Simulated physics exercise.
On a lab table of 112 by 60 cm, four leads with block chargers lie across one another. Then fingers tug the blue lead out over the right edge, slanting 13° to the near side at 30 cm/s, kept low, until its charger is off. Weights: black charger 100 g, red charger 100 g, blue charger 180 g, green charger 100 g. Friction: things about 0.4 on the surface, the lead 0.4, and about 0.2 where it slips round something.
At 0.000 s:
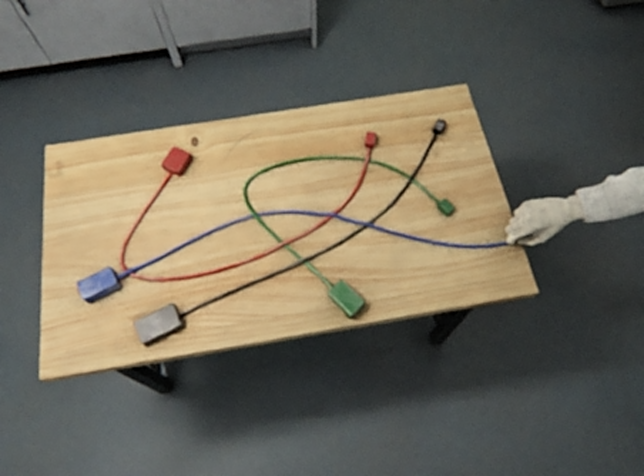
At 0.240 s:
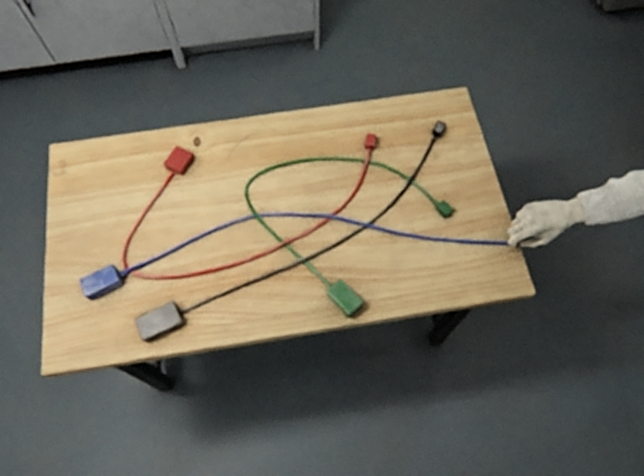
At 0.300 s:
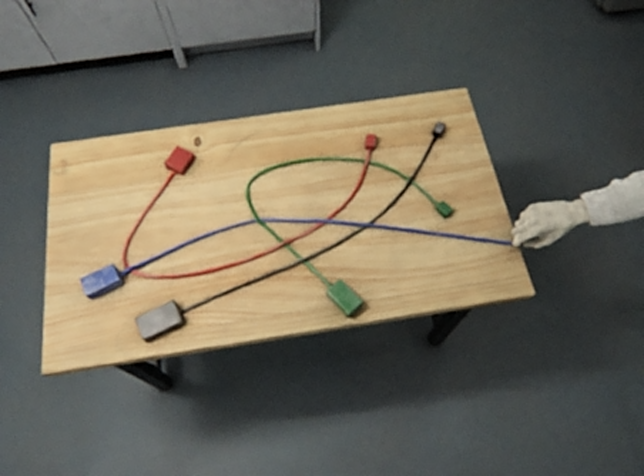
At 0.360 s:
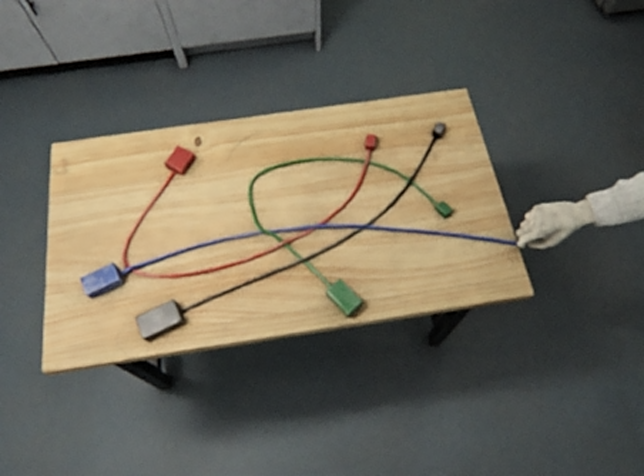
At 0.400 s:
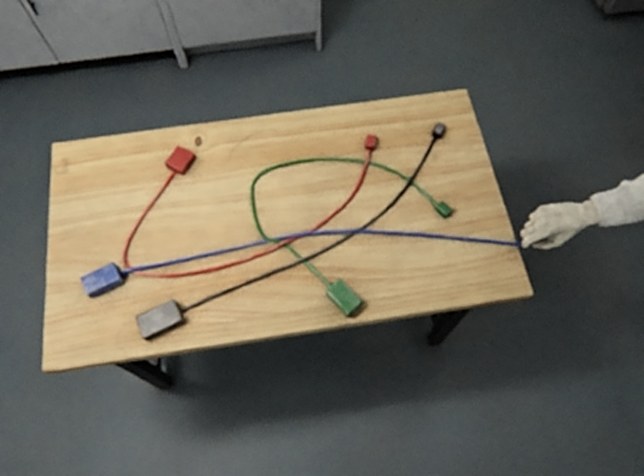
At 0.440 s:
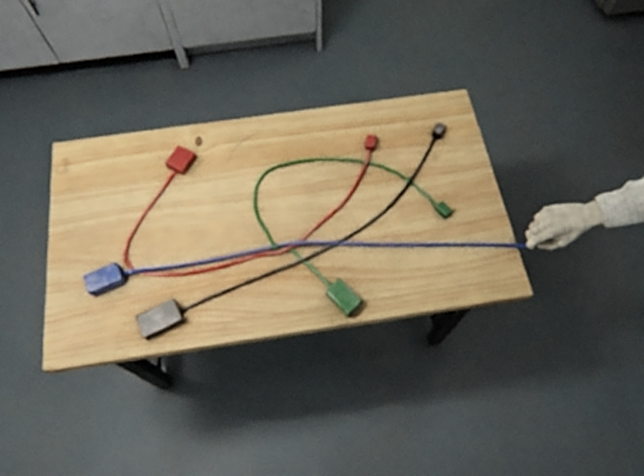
At first, black, red, blue and green leads with block ends lie crossed on a wooden table, and a pale hand at the right edge grips the curving blue lead. The hand pulls slightly to the right, and the blue lead gradually straightens across the others, which stay almost still.
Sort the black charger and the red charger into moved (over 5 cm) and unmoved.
Sorted: Black charger moved, red charger moved.
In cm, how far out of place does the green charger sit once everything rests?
About: Green charger off the top.
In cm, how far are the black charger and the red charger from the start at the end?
Black charger 40 cm, red charger over the edge.
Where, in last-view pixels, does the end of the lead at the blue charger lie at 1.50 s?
Somewhere around (257, 260) in the final picture.
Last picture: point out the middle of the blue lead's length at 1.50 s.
About (460, 255).
After 1.5 s, the blue lead's tail end at (257, 260); blue charger 31 cm off its start.
After 2.5 s, the blue lead's tail end at (388, 237); red charger 14 cm off its start, blue charger 63 cm off its start, black plug 6 cm off its start.
After 3.6 s, the blue lead's tail end at (520, 242); red charger 45 cm off its start at (350, 204), black charger 15 cm off its start at (224, 303), blue charger 94 cm off its start at (504, 236).
After 4.6 s, the blue lead has left the top; red charger 74 cm off its start, black charger 31 cm off its start, blue charger over the edge.
After 5.1 s, the blue lead has left the top; red charger over the edge, black charger 40 cm off its start at (334, 285), blue charger over the edge, red plug over the edge.
